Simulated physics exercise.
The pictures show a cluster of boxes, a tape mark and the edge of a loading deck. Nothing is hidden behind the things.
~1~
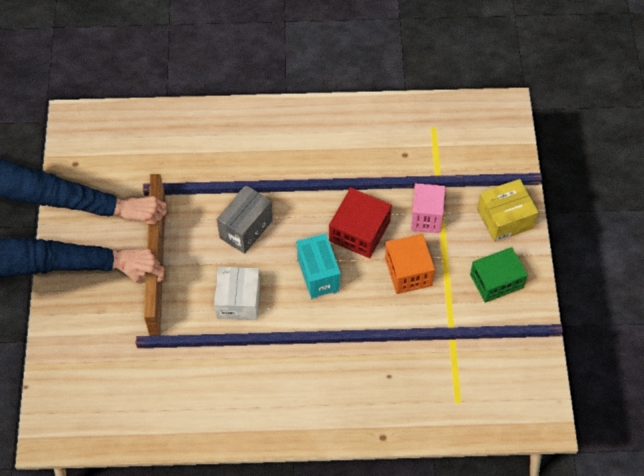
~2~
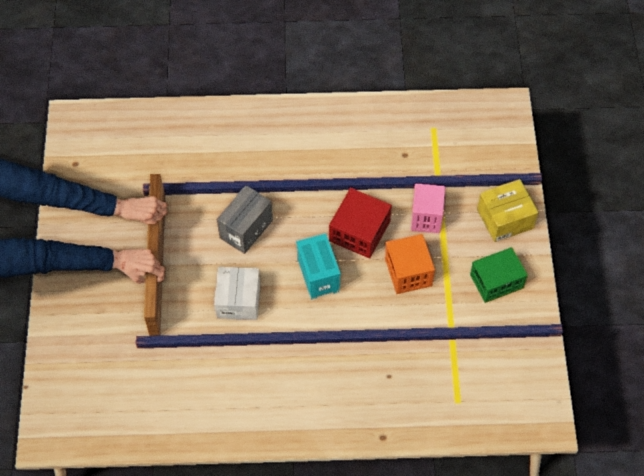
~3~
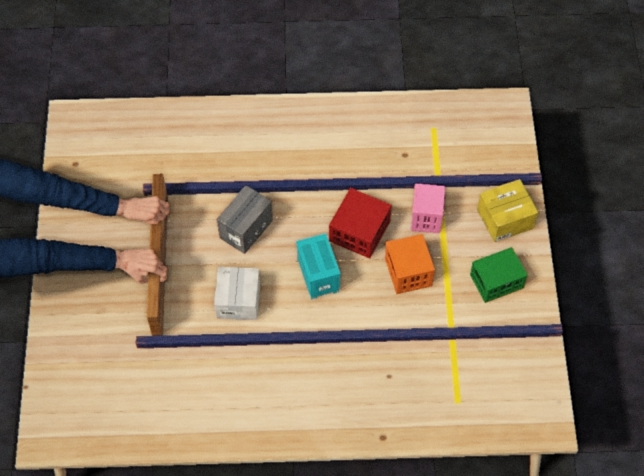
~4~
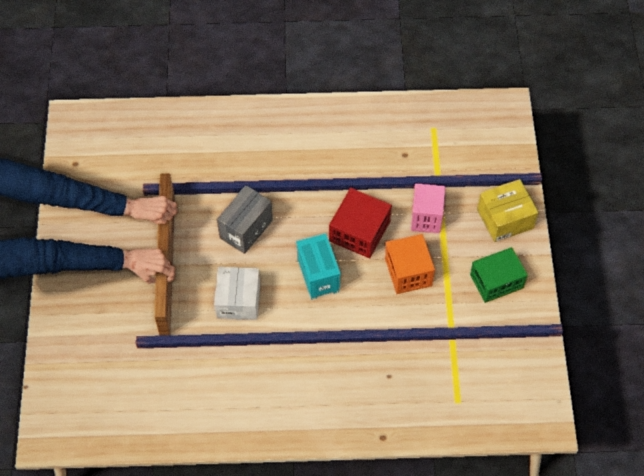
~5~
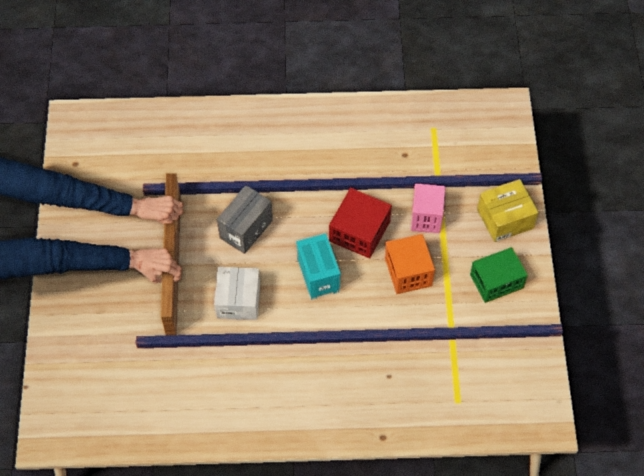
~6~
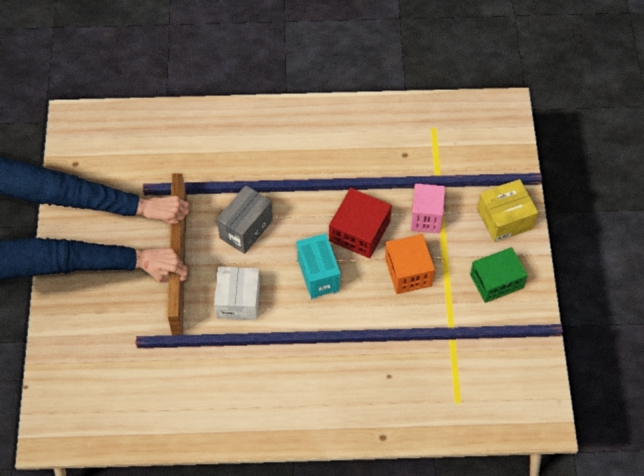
The clip opens on a wooden table where two hands hold a plank upright between dark rails, left of eight scattered boxes and a yellow tape line. The hands barely move at first, then slide the plank slightly right toward the grey and white boxes, while every box stays still.
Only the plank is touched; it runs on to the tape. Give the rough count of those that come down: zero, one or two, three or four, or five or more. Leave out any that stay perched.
The number that fall off is one or two.
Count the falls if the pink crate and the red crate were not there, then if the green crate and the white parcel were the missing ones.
The counts: 0 and 1.
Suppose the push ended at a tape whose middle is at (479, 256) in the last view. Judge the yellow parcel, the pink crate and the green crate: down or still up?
The yellow parcel is lost, the pink crate comes down, the green crate falls.
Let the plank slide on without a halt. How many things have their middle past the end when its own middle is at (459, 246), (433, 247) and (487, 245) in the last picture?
It would be 3, 1 and 4.
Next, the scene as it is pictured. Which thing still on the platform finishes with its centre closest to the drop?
That is the green crate.
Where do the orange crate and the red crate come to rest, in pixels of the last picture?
Near (514, 256) and (498, 214).
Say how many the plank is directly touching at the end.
It touches 3.
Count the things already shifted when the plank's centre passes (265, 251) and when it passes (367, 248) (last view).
The counts are 3 and 6.
A little later, none off yet; yellow parcel at rest near (507, 211); green crate at rest near (499, 275); pink crate at rest near (428, 209).
When it is over, the number that fall off is one or two; down, yellow parcel.
